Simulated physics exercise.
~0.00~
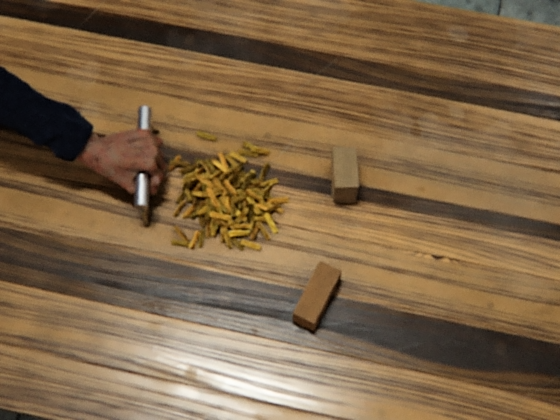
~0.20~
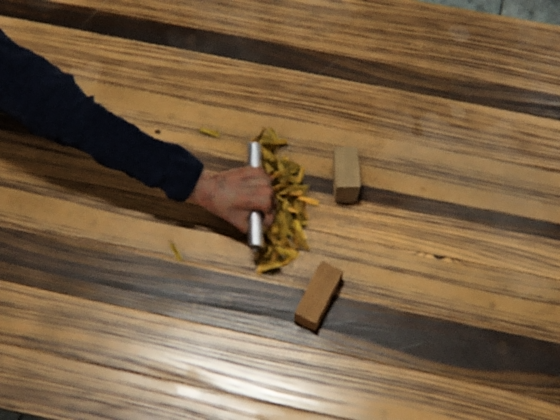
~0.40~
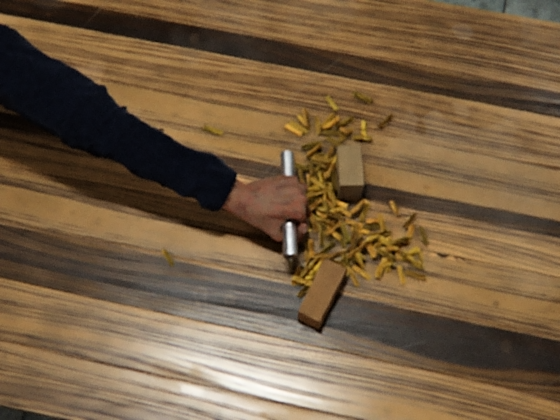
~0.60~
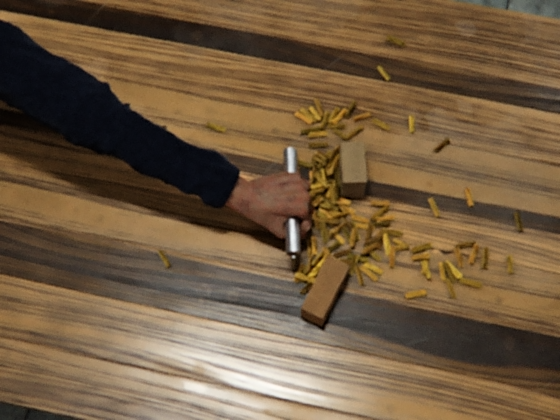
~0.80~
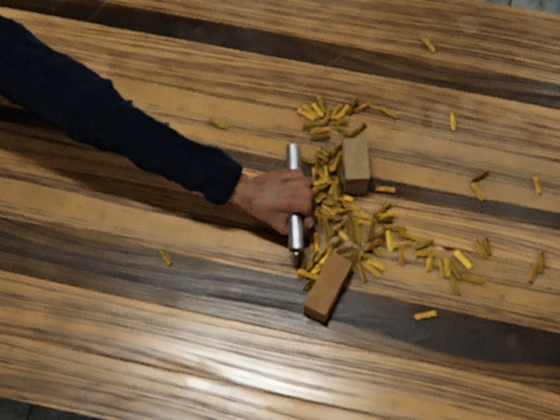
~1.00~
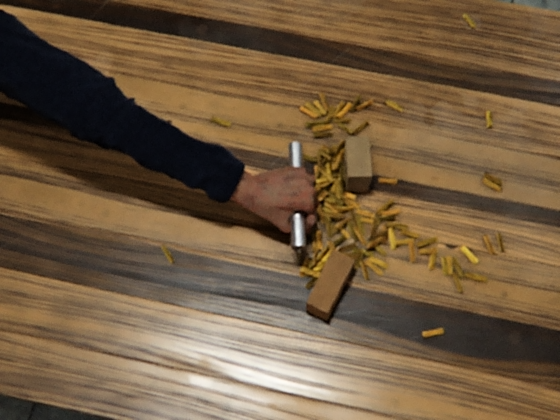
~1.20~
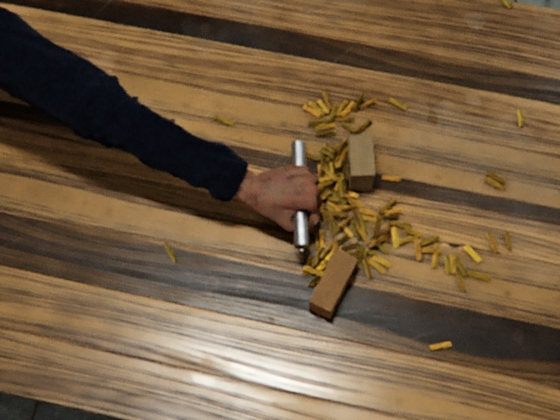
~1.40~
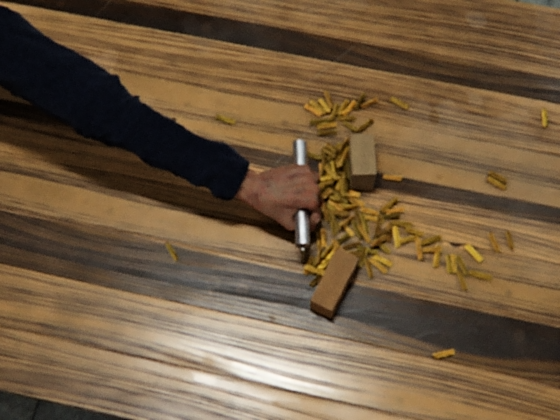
Hand pushing a pile of dry yellow pasta rightward with a metal scraper into two blocks, some pieces scattering through and around.
